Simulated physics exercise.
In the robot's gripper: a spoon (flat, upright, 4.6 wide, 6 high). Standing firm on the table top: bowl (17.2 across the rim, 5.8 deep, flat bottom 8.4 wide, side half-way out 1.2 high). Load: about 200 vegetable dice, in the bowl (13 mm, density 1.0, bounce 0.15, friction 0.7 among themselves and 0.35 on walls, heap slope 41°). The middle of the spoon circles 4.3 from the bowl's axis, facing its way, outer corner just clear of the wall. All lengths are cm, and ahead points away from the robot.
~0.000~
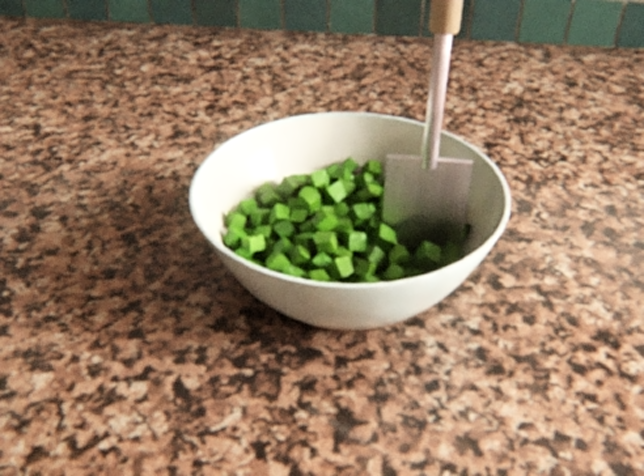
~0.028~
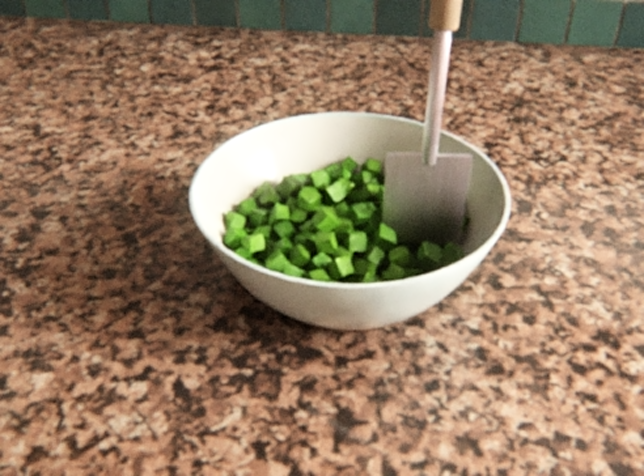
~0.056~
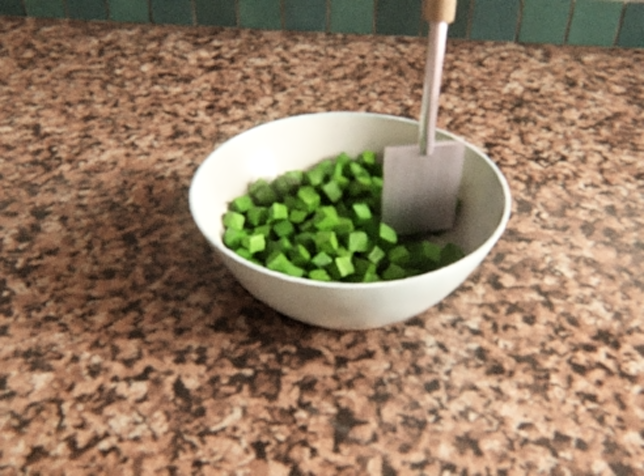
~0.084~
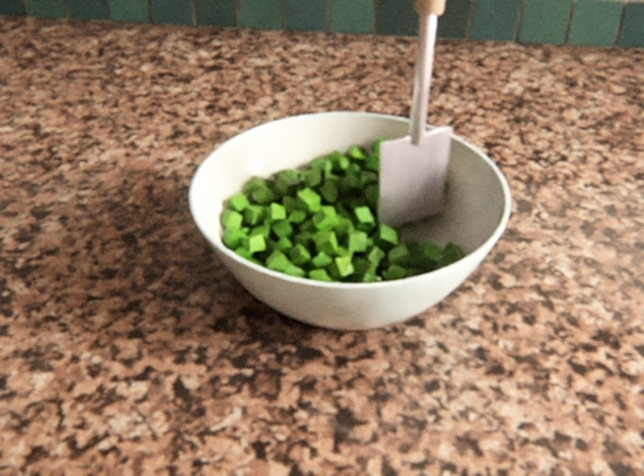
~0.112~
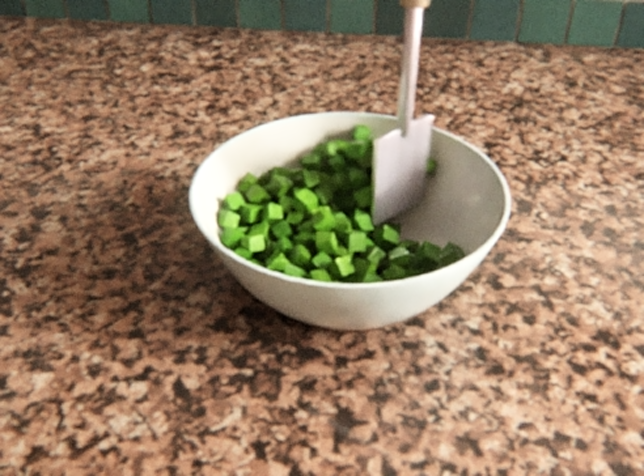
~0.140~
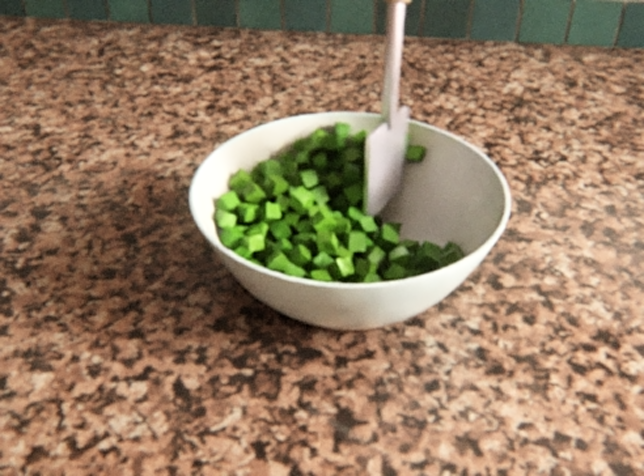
A metal spatula sweeps leftward around a white bowl, pushing green cubes toward the back.
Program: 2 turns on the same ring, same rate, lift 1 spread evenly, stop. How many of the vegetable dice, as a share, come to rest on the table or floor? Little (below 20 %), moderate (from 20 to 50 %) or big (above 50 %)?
Share on the table or floor: Moderate (from 20 to 50 %).
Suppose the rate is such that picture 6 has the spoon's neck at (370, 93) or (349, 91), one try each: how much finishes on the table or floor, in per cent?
About 40 and 50 per cent.
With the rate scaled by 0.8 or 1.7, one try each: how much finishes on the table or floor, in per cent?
Some 30 and 60 per cent.
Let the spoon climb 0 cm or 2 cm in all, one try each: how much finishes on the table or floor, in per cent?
Some 35 and 35 per cent.
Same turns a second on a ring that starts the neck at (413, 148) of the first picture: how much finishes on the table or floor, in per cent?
Some 25 per cent.
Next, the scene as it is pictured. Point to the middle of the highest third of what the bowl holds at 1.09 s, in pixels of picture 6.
Around (299, 250).
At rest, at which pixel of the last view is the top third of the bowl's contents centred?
Near (406, 174).
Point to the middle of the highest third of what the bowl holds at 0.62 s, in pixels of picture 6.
Around (452, 193).
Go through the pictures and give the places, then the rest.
The first picture shows spoon neck at (432, 133), 0° round; upper third of the load around (327, 220), from x 235 to 460, top at y 165; 204 in the bowl.
The second picture shows spoon neck at (432, 129), 5° round; upper third of the load around (327, 218), from x 235 to 460, top at y 165.
The third picture shows spoon neck at (428, 120), 19° round; upper third of the load around (329, 206), from x 235 to 455, top at y 155.
The fourth picture shows spoon neck at (419, 111), 35° round; upper third of the load around (326, 198), from x 230 to 455, top at y 145.
The fifth picture shows spoon neck at (406, 103), 50° round; upper third of the load around (321, 195), from x 230 to 455, top at y 135.
The sixth picture shows spoon neck at (390, 97), 65° round; upper third of the load around (311, 181), from x 225 to 455, top at y 130; 204 in the bowl.
After 0.62 s, 323° round, highest piece 8 above the table; 175 in the bowl, 28 on the table or floor, 1 in flight or on the tool.
After 1.09 s, 220° round, highest piece 8 above the table; 142 in the bowl, 57 on the table or floor, 5 in flight or on the tool.
After 1.53 s, 0° round, highest piece 6 above the table; 132 in the bowl, 72 on the table or floor.
After 2.23 s, 0° round, highest piece 6 above the table; 132 in the bowl, 72 on the table or floor.
At rest, 132 in the bowl, 72 on the table or floor. That is 35 % on the table or floor.
